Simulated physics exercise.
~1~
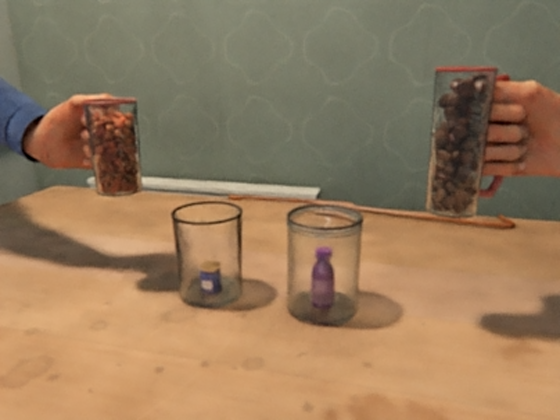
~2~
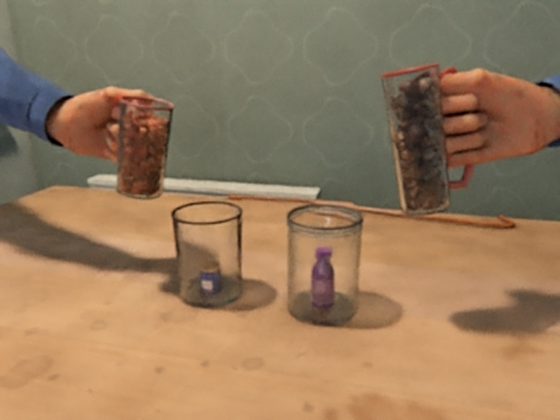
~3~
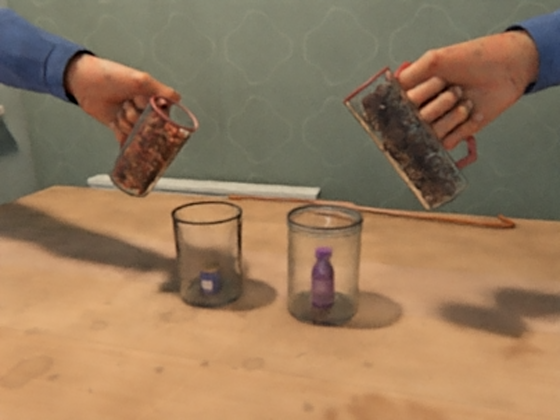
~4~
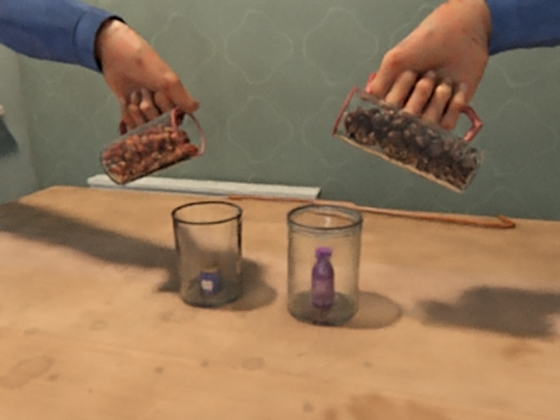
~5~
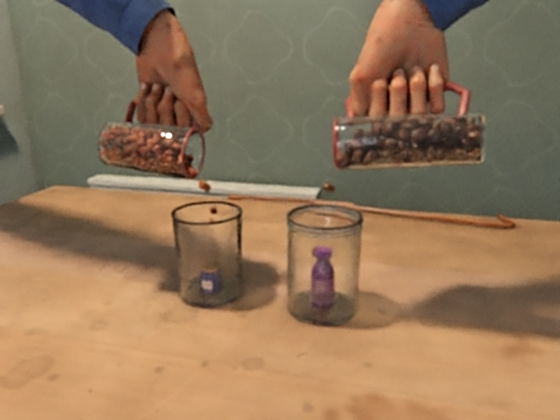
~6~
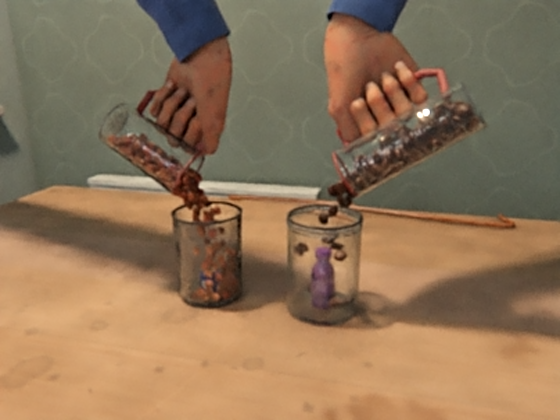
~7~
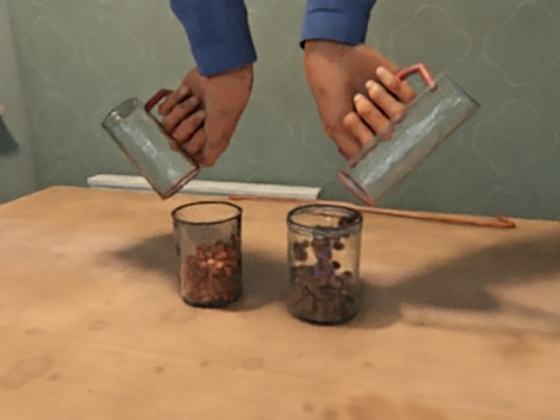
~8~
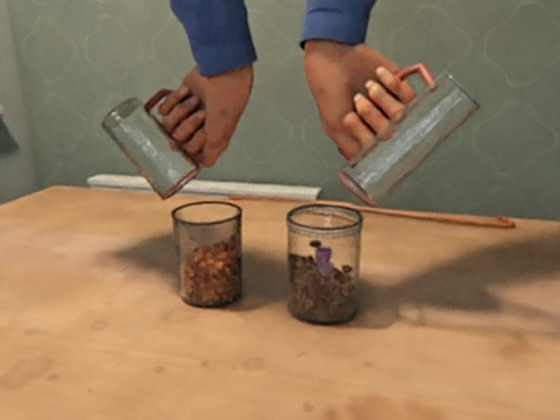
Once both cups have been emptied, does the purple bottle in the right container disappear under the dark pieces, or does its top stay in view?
Its top stays in view above the dark pieces. The small object in the left container is the one that gets covered completely.
Two hands tipping cups of reddish and dark brown pieces into glass containers, burying the left object while the purple bottle still shows.
